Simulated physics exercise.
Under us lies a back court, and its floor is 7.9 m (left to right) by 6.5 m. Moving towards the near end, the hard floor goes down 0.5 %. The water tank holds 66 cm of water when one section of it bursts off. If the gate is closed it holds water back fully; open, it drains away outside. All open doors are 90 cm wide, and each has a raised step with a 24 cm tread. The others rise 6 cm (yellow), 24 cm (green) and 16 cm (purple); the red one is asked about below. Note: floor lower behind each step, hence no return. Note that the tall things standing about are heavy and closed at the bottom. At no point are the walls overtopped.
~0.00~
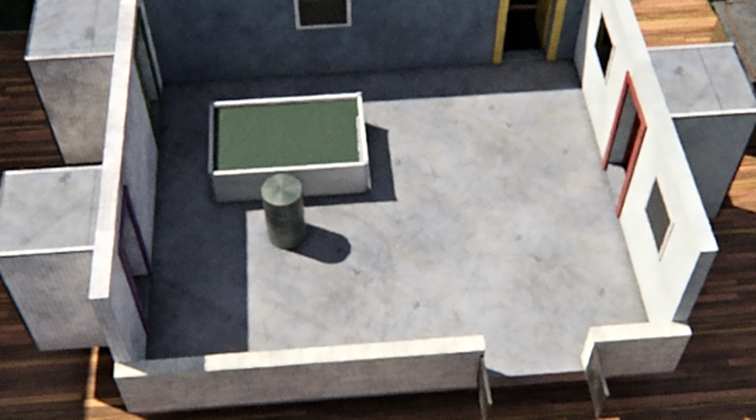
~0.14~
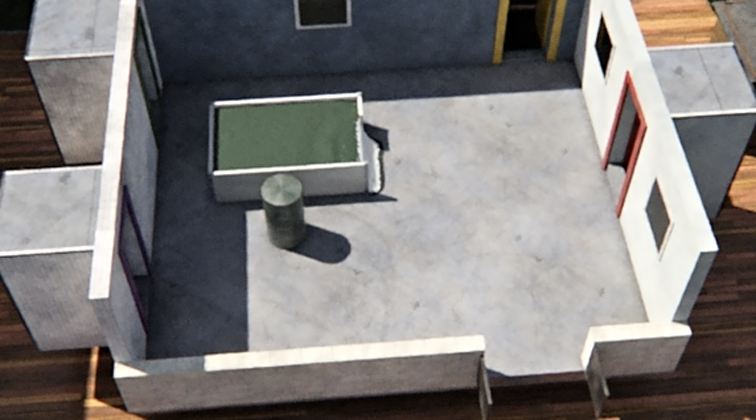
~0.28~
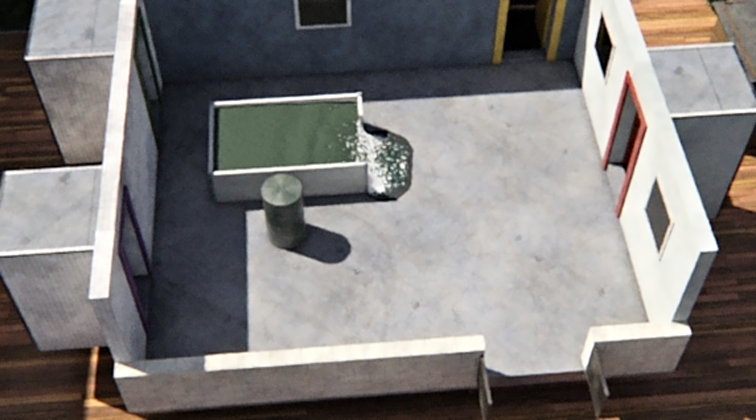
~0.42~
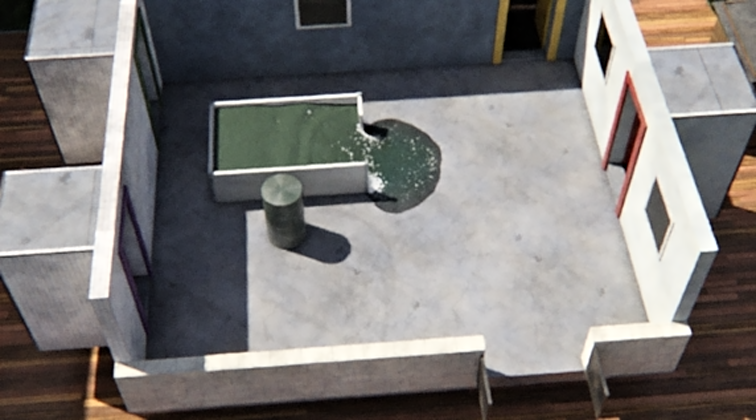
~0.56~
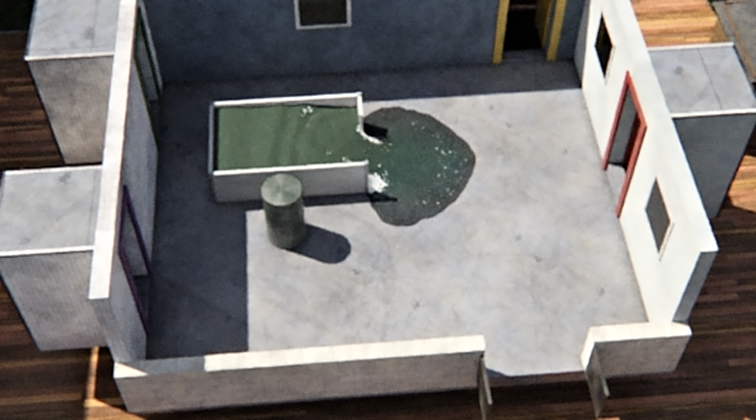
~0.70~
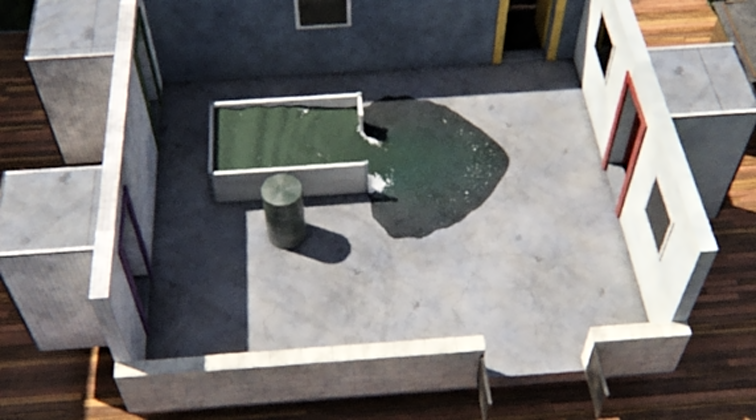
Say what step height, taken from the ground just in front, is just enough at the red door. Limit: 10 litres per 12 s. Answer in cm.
I would put it at 19 cm.
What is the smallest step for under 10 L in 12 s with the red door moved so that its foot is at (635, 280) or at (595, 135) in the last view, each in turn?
12.5 and 19 cm.
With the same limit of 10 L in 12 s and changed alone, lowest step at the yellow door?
At yellow, roughly 13.5 cm.
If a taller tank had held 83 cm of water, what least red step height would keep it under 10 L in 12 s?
The step would need to be some 24 cm high.
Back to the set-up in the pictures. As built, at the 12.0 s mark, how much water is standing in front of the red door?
A ruler would read roughly 5.5 cm.
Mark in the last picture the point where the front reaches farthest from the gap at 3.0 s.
Front tip: Approx. (649, 351) px.
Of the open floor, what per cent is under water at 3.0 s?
45 %.
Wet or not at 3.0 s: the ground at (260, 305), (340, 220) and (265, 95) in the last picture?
One by one: Clear, clear, clear.
After 1.4 s water covers 30 % of the floor, deepest (36 cm) near (373, 172); 8 cm at the red door, 0 litres in over its 21 cm step.
After 3.0 s water covers 45 % of the floor, deepest (32 cm) near (649, 351); 23 cm at the red door, 1 litre in over its 21 cm step.
After 12.0 s water covers 90 % of the floor, deepest (8 cm) near (476, 364); 5 cm at the red door, 2 litres in over its 21 cm step.
At the red door as built, the water arrived by 1.4 s and peaked near 24 cm at 2.6 s.
Run again over the same 12 s with other heights there, 31 litres in over 15.5 cm, 2 litres over 21 cm. The limit of 10 litres is kept from about 19 cm up.
